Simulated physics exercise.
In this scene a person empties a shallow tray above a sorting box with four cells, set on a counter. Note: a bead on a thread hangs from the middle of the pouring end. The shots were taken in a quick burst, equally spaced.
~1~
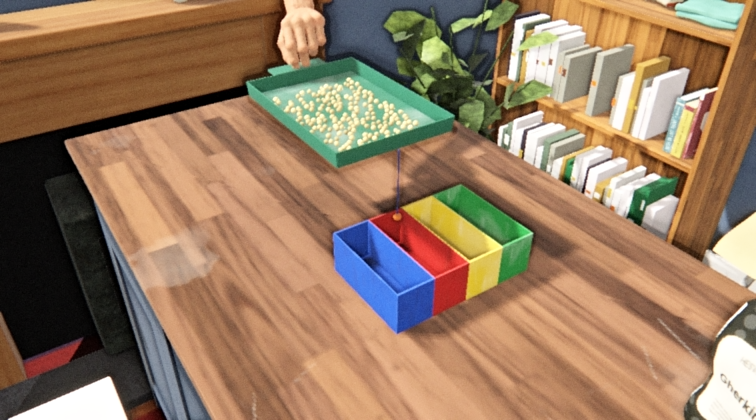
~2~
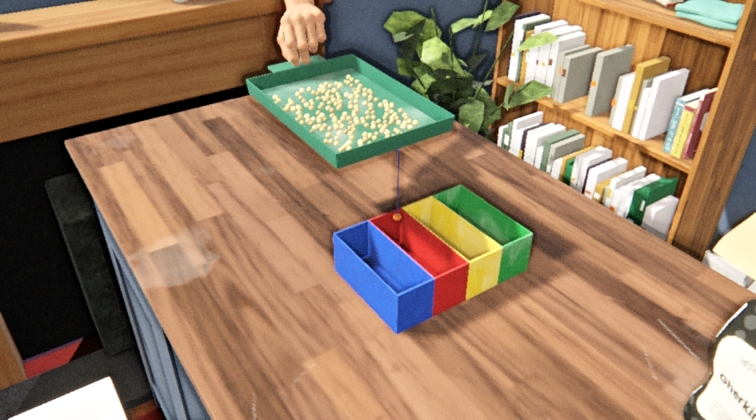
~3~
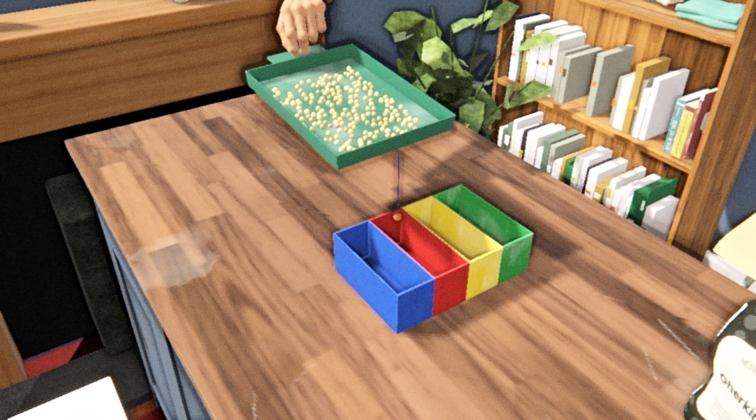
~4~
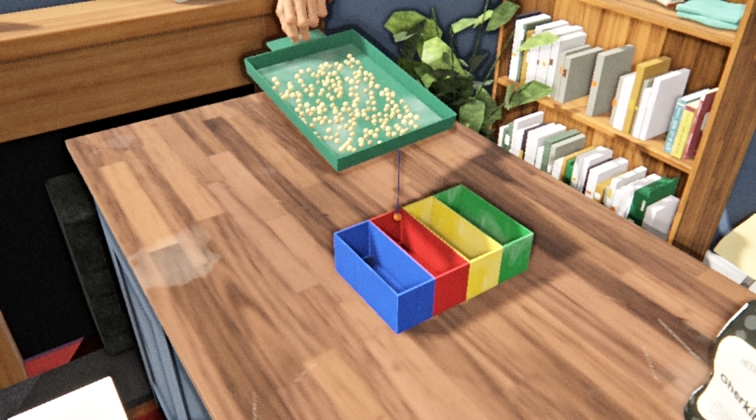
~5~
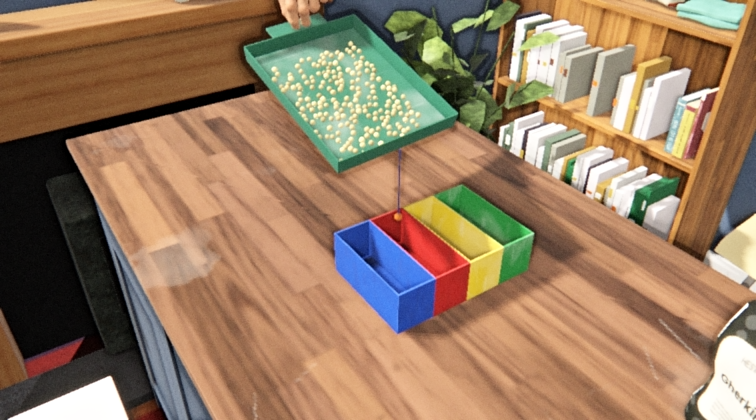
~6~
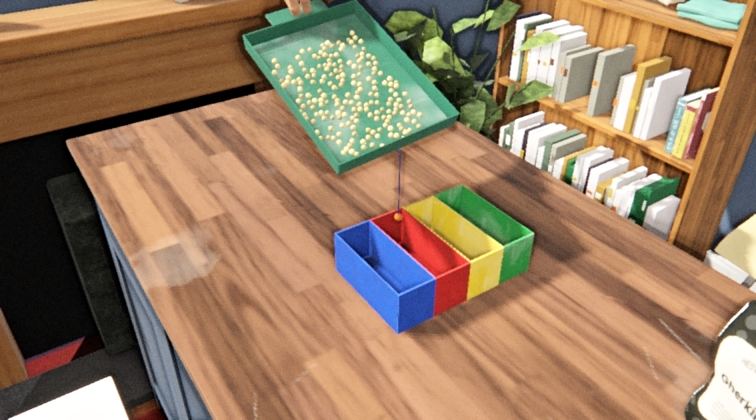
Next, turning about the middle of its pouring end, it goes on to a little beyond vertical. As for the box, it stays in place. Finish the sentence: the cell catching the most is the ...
... Blue cell.
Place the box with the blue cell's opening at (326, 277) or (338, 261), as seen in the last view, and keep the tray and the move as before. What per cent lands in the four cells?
About 100 % and 100 %.
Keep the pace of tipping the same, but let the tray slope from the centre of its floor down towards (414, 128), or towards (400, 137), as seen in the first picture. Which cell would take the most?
So the first one goes to the cell in yellow and the second to yellow.
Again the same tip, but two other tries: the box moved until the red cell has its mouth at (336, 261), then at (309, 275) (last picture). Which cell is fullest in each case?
Try 1 - the cell in yellow. Try 2 - the yellow cell.
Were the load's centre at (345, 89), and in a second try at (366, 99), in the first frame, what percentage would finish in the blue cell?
You'd get near 50 percent first and near 40 percent after that.
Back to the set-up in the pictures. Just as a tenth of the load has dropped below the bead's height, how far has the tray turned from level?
Roughly 90 degrees of turn.
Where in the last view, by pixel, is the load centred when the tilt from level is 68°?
Load centre: Approx. (365, 150).
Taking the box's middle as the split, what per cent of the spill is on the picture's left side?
Share on the left: Near 100 %.
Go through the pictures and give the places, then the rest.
The first frame shows corners of the pouring end at (337, 152) and (453, 116), level; middle of the load at (354, 116), soya beans; bead on its thread at (397, 217); blue cell at (415, 302); red cell at (451, 286); yellow cell at (484, 270); green cell at (515, 255).
The second frame shows corners of the pouring end at (337, 153) and (453, 116), level; middle of the load at (354, 115).
The third frame shows corners of the pouring end at (337, 155) and (453, 115), tipped barely, lowest at the left corner; middle of the load at (354, 111).
The fourth frame shows corners of the pouring end at (338, 157) and (455, 114), tipped a little, lowest at the left corner; middle of the load at (355, 106).
The fifth frame shows corners of the pouring end at (339, 160) and (456, 113), tipped clearly, lowest at the left corner; middle of the load at (356, 100).
The sixth frame shows corners of the pouring end at (339, 163) and (457, 113), tipped clearly, lowest at the left corner; middle of the load at (357, 97), about a quarter on the move; blue cell at (416, 302); red cell at (452, 286); yellow cell at (485, 270); green cell at (516, 255).
Soon, tray tipped steeply; nearly all on the tray; a stray few in the blue cell; a small part falling or outside the box.
A while on, tray tipped past a quarter turn; most on the tray; a stray few in the blue cell; a small part falling or outside the box.
Towards the end, tray tipped past a quarter turn; about half in the blue cell; a small part in the red cell; a stray few in the yellow cell; about a third falling or outside the box.
Finally, tray tipped past a quarter turn; about half in the blue cell; a small part in the red cell; a stray few in the yellow cell; none in the green cell; about a third outside the box.
